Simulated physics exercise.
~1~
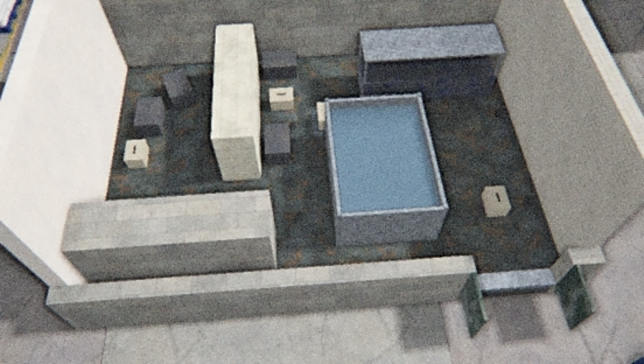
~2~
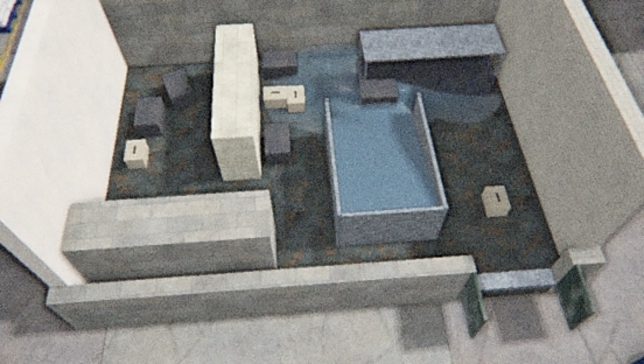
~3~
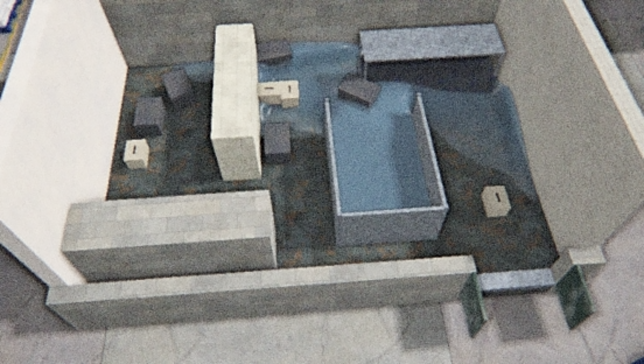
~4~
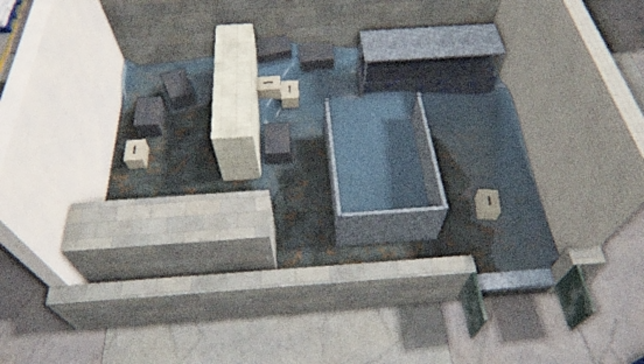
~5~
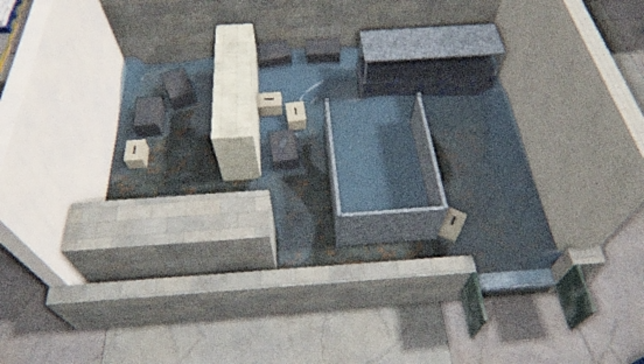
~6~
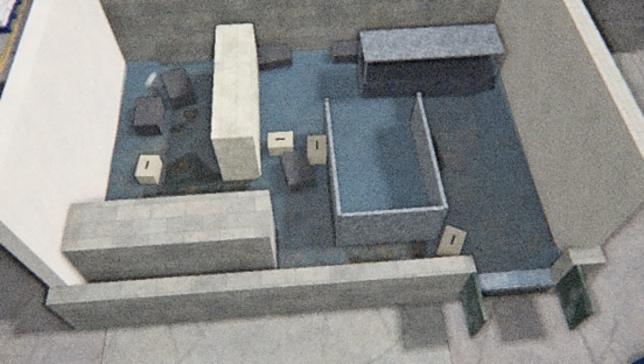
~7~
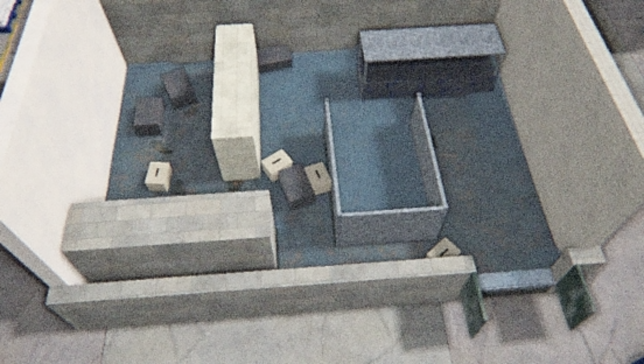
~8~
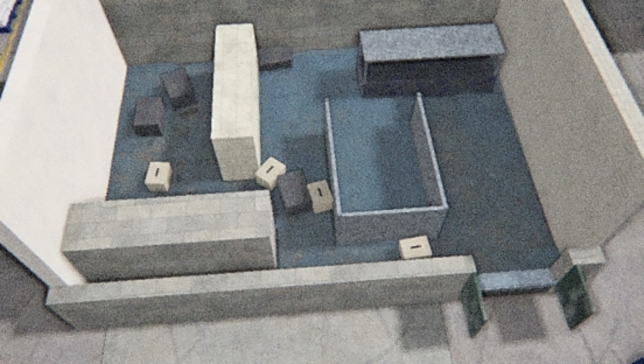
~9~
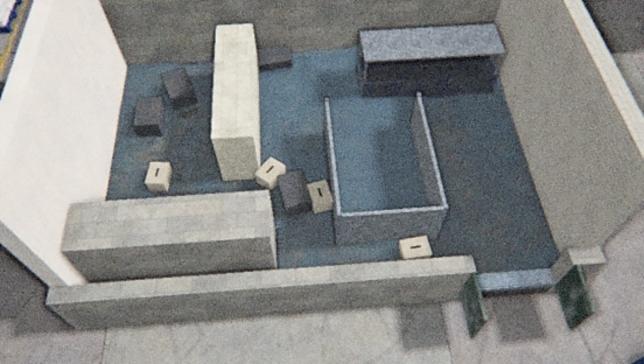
The clip opens on a walled bay with pale and dark boxes scattered around long blocks and a tank full of blue water. The tank's far side opens and water spills across the back, carrying a dark box leftward and nudging two pale boxes left. As the water spreads over the floor, the pale box right of the tank slides toward the near wall. The central boxes then drift nearer, while the dark box at the back moves right and disappears from view. Finally, the right-hand pale box shifts left along the near wall, and everything settles on the flooded floor.
